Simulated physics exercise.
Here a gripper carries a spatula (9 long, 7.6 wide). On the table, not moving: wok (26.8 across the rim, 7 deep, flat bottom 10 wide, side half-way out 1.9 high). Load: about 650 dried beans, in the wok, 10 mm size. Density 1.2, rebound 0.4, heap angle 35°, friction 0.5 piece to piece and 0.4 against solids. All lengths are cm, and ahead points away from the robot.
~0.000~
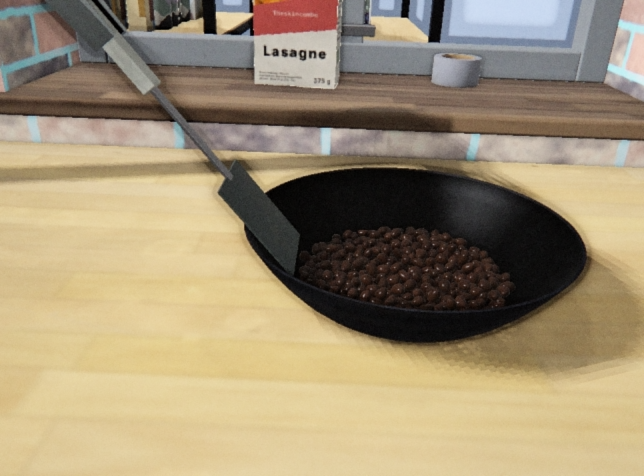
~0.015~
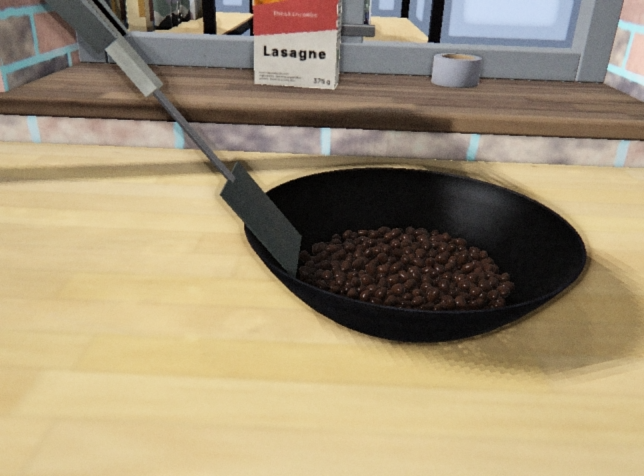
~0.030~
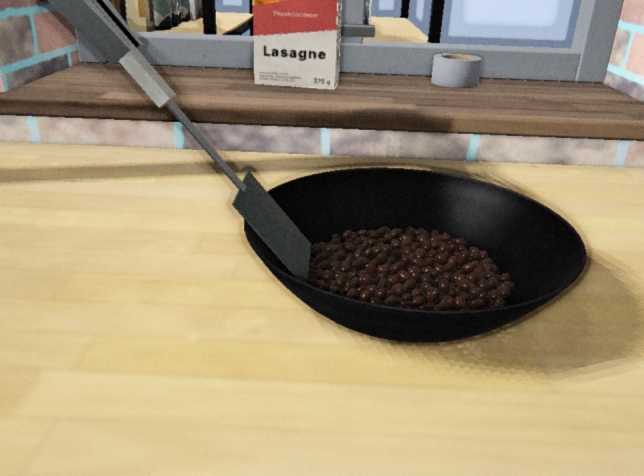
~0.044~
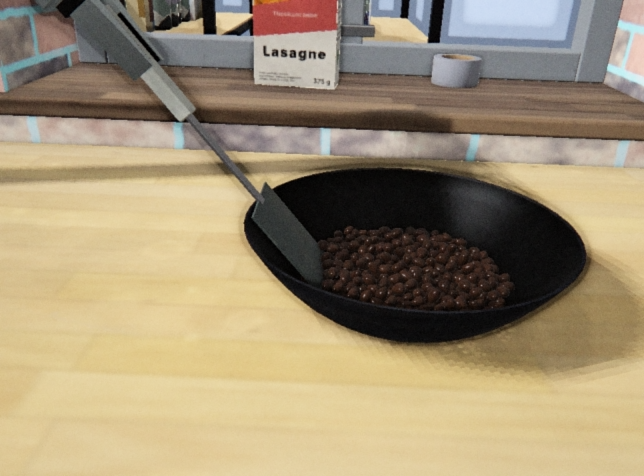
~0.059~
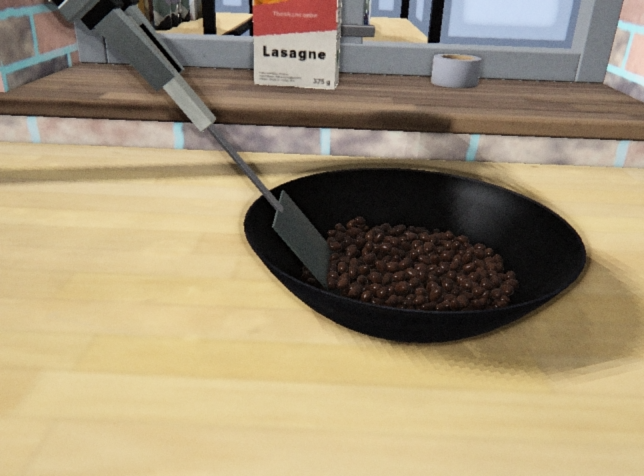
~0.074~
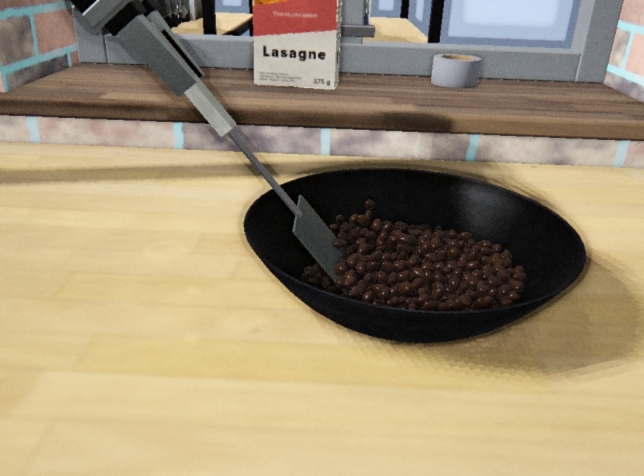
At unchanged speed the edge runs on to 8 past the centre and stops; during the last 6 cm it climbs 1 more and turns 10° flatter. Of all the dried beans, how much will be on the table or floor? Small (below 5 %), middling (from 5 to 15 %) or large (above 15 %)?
A large share, above 15 %, ends on the table or floor.
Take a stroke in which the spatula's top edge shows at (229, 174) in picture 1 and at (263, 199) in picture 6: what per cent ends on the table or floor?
Some 5 per cent.
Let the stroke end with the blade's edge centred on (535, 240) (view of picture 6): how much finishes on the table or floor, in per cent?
About 45 per cent.
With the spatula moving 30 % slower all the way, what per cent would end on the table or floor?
Then about 20 per cent.
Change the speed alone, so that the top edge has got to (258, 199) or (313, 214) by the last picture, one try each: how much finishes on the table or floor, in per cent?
Some 10 and 30 per cent.
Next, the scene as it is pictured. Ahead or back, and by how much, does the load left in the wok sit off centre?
Roughly 3.5 cm ahead.
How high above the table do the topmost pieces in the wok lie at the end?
About 7.5 cm.
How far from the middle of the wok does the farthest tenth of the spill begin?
Roughly 30 cm.
After 0.11 s, sloping 51°, highest piece 8 above the table; 651 in the wok.
After 0.15 s, sloping 48°, highest piece 11 above the table; 650 in the wok, 1 on the blade or in flight.
After 0.36 s, sloping 41°, highest piece 10 above the table; 473 in the wok, 53 on the table or floor, 125 on the blade or in flight.
After 1.41 s, sloping 41°, highest piece 8 above the table; 471 in the wok, 180 on the table or floor.
At rest, 471 in the wok, 180 on the table or floor. That is 28 % on the table or floor.
